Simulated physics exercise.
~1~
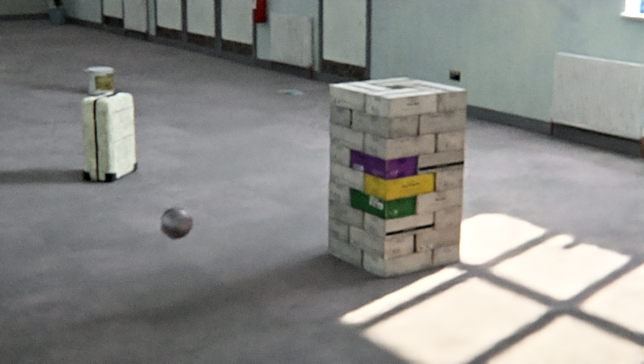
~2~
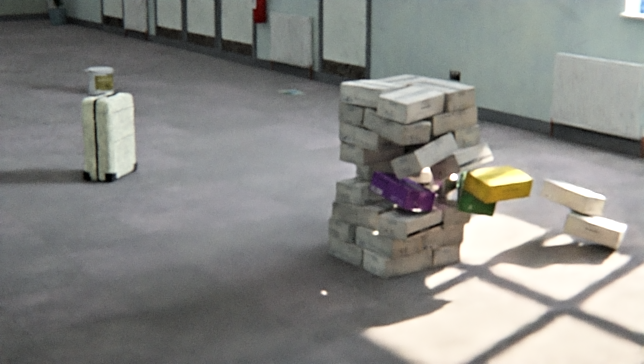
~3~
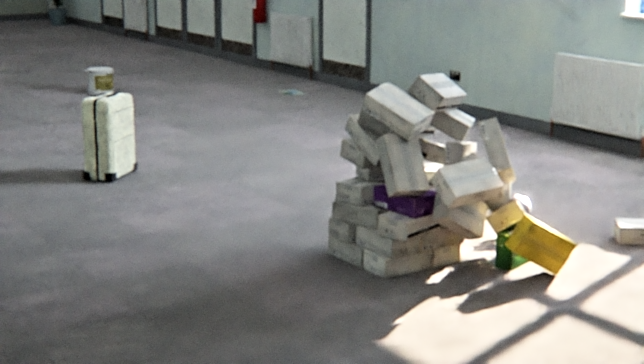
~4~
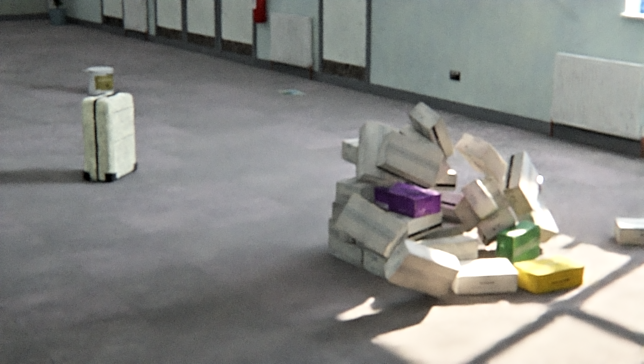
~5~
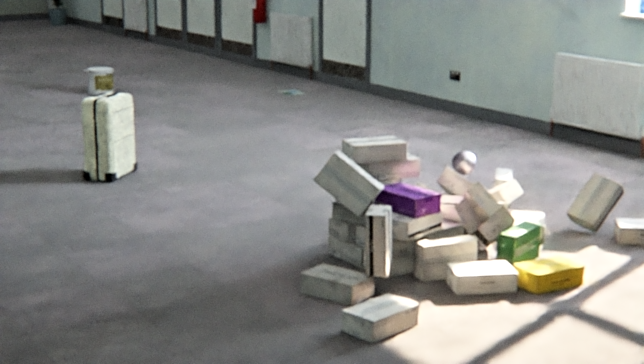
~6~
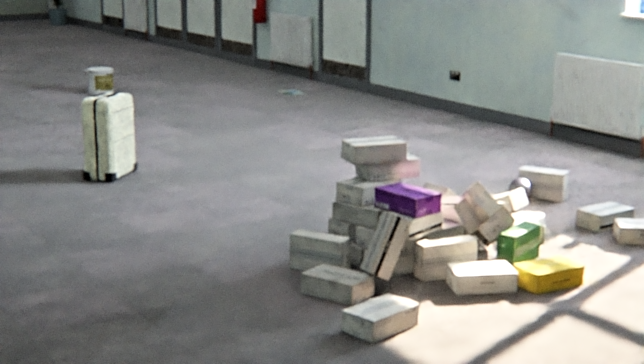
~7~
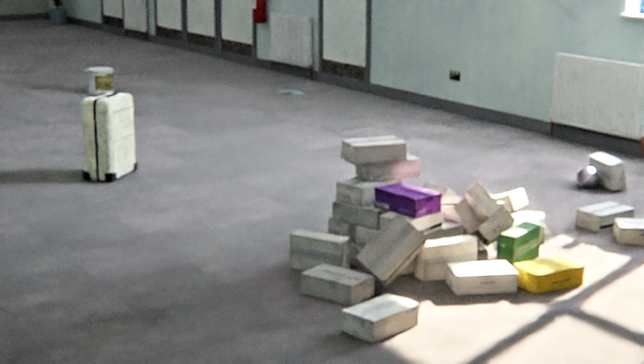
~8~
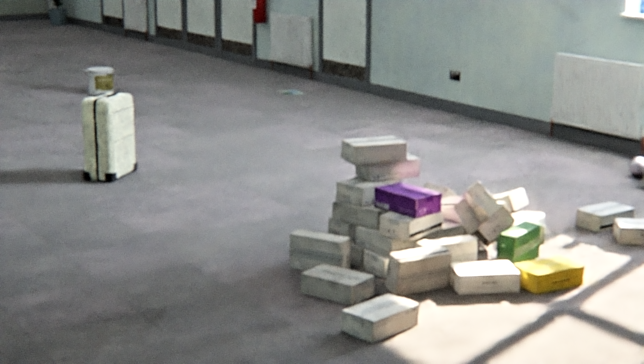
A tower of pale boxes was struck by a flying steel ball and collapsed, spilling many boxes, including the green and yellow ones, to the right, while the purple one stayed on the remaining heap as the ball rolled away right.
